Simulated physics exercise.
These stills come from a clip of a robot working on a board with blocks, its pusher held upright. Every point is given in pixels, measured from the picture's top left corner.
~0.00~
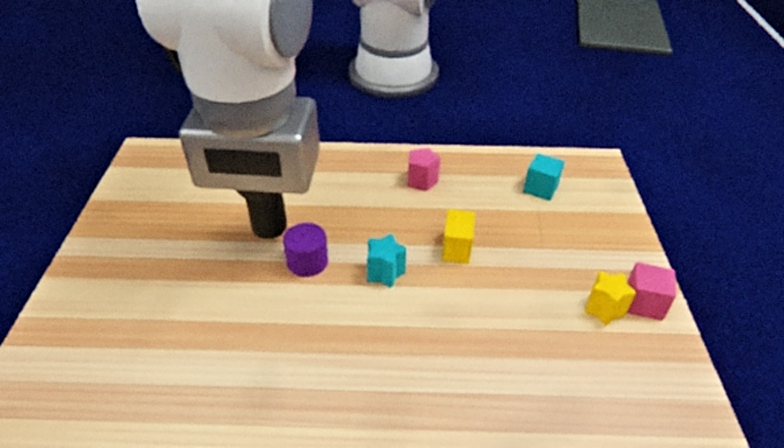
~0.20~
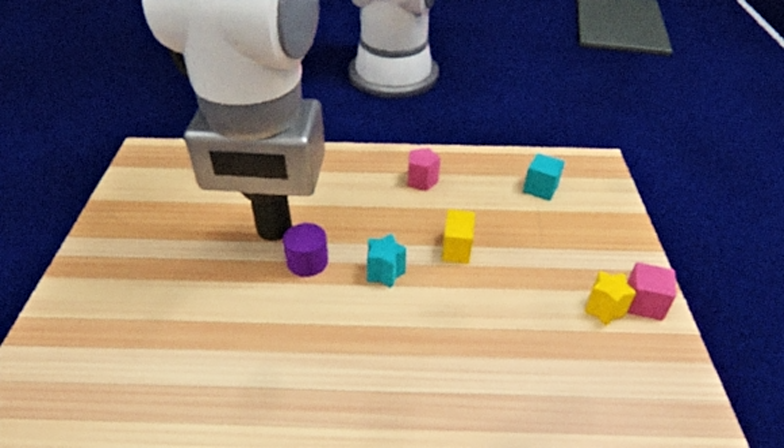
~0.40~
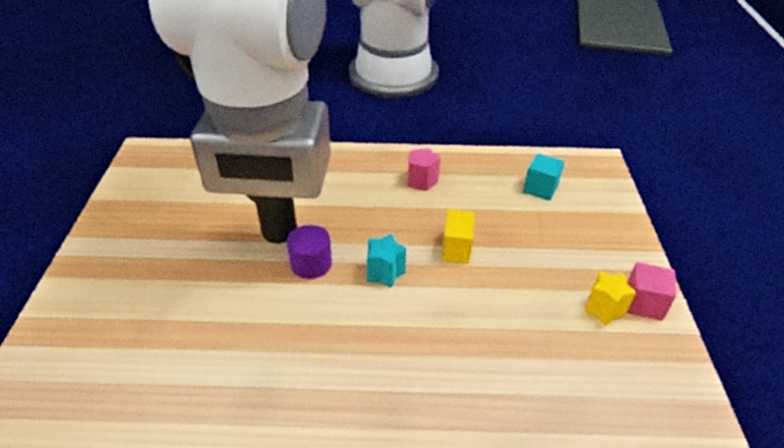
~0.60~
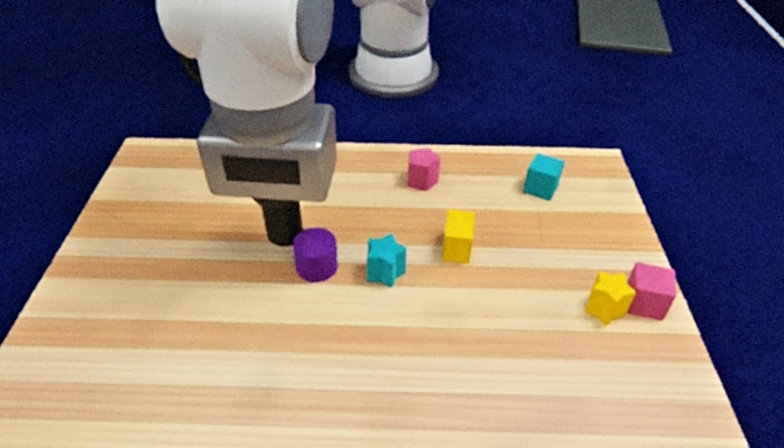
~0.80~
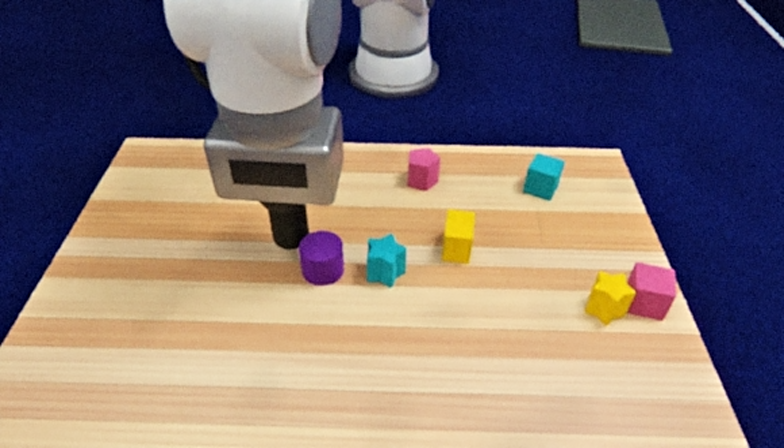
The robot arm's dark pusher edges right toward the purple cylinder while the blocks on the wooden board stay still. It then nudges the cylinder a short way right and slightly down, narrowing the gap to the turquoise star, which does not move.
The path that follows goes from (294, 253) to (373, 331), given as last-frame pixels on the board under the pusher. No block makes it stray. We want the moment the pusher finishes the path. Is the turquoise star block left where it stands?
Going by the path, no.
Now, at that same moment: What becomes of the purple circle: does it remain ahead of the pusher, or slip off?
By then it is beside or behind the pusher.
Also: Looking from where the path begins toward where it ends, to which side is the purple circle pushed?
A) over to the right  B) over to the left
The one that fits is B, over to the left.
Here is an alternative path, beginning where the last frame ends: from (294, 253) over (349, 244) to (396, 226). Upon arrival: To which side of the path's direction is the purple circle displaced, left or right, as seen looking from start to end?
Taking start-to-end as forward, the block's sideways shift goes to the right.
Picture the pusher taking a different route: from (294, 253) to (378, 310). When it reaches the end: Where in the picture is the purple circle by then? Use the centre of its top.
The centre of its top will be at (421, 295).
On the path given first. One third of the way, pusher (318, 262); purple circle (354, 265); turquoise star block (390, 247), turned 15° anticlockwise.
Two thirds of the way, pusher (344, 288); purple circle (387, 282); turquoise star block (397, 249), turned 50° anticlockwise.
At the end, pusher (373, 317); purple circle (413, 292); turquoise star block (397, 249), turned 50° anticlockwise.
